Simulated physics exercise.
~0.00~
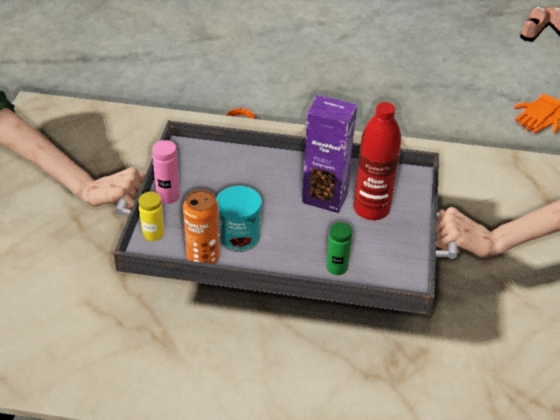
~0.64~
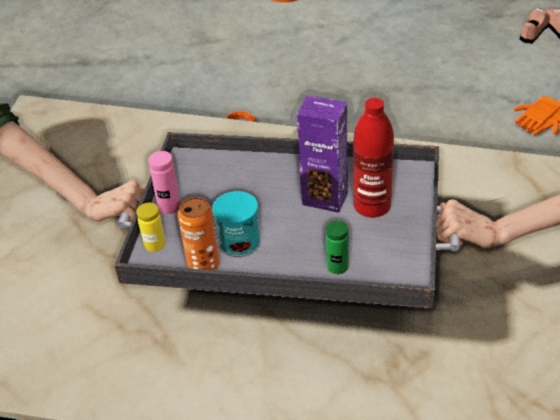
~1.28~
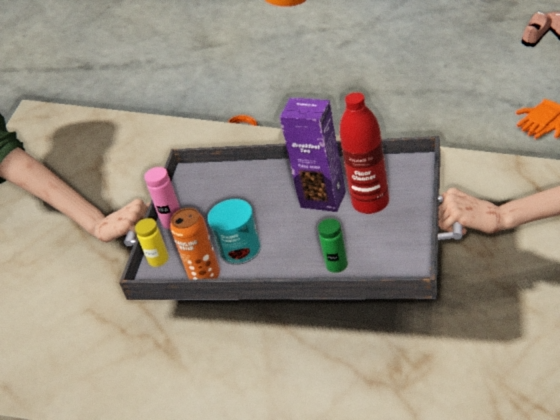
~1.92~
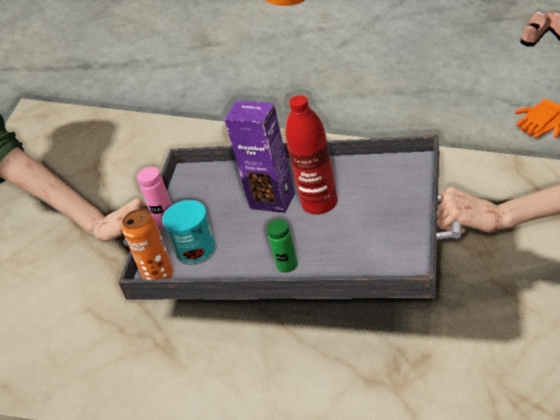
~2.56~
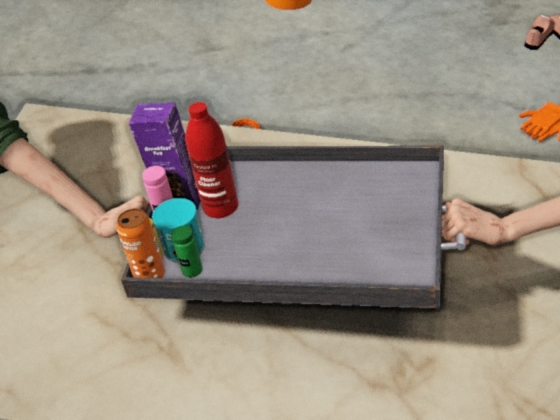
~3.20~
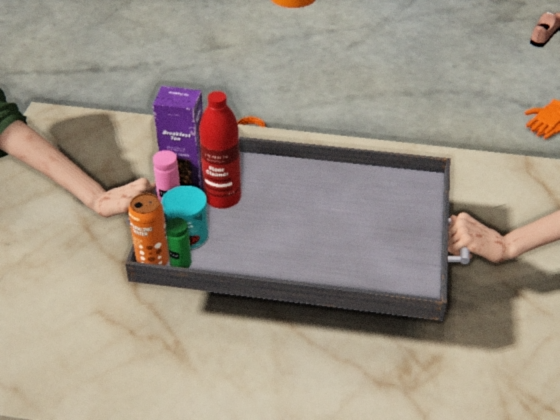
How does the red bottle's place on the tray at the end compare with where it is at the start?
The red bottle starts toward the right end at the back of the tray. By the end it stands much farther left, grouped with the other containers near the left end.
